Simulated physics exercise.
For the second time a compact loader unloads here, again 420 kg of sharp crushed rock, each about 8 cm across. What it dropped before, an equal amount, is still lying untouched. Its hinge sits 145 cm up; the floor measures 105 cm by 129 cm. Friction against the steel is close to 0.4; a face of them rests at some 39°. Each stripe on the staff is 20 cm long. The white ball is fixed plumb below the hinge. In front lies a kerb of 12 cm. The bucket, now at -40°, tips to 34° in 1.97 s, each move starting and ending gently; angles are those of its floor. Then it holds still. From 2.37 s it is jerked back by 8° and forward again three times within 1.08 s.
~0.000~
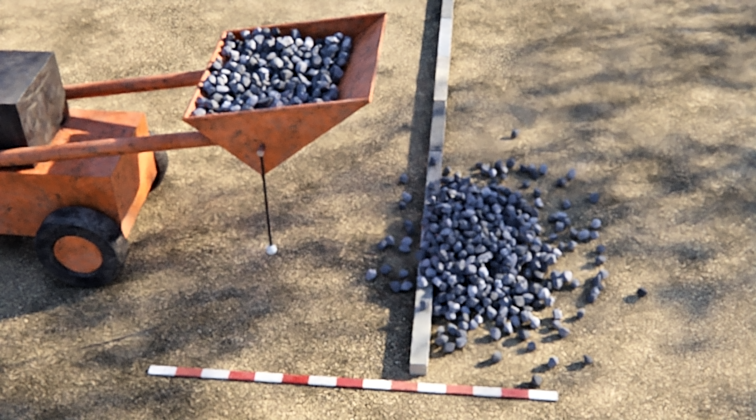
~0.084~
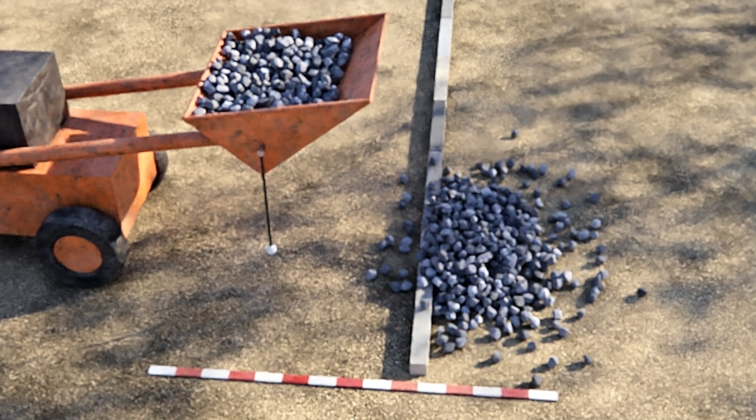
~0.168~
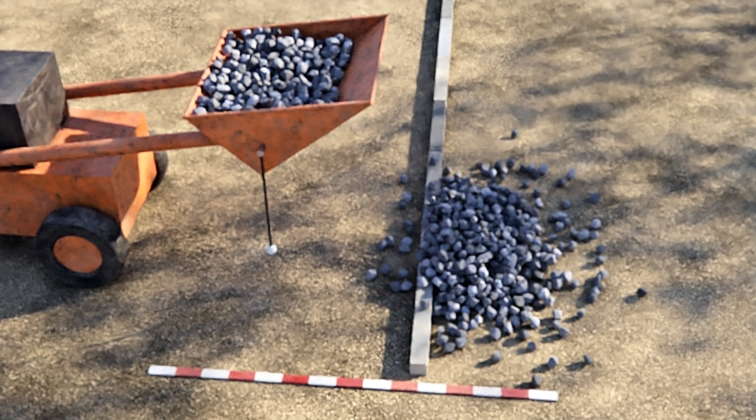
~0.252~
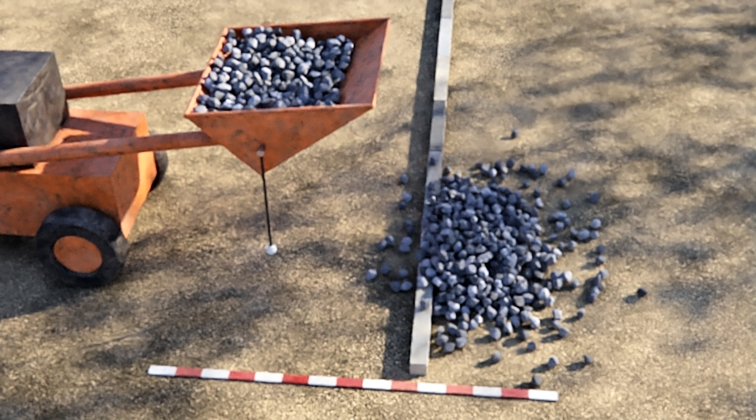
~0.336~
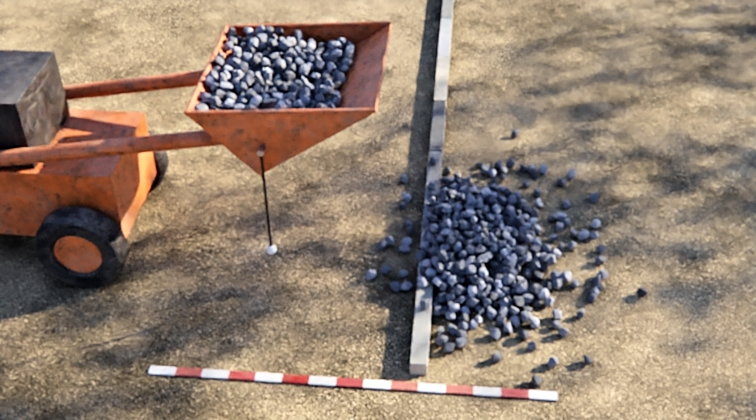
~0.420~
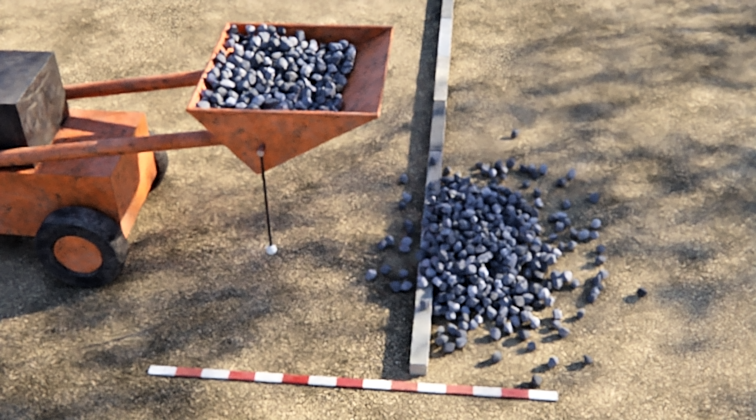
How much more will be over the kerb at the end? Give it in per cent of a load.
Close to 27 parts in a hundred.
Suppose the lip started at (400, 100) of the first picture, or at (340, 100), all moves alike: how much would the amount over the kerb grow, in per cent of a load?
Near 55 per cent from the first place, 10 from the second.
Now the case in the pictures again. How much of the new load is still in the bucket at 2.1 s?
It holds some 70 per cent.
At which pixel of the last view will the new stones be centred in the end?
Their middle is at about (412, 237).
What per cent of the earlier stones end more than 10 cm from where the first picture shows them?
Roughly 0 per cent of them.
After 1.5 s the floor is at 23°; in per cent of one load, 100 in the bucket, 7 on this side of the kerb, 93 over the kerb; the foremost stones are at (603, 251).
After 2.1 s the floor is at 34°; in per cent of one load, 68 in the bucket, 39 on this side of the kerb, 93 over the kerb; the foremost stones are at (603, 251).
After 3.9 s the floor is at 34°; in per cent of one load, 0 in the bucket, 81 on this side of the kerb, 119 over the kerb; the foremost stones are at (603, 251).
After 6.7 s the floor is at 34°; in per cent of one load, 0 in the bucket, 81 on this side of the kerb, 119 over the kerb; the foremost stones are at (603, 251). Net gain over the kerb, 27.
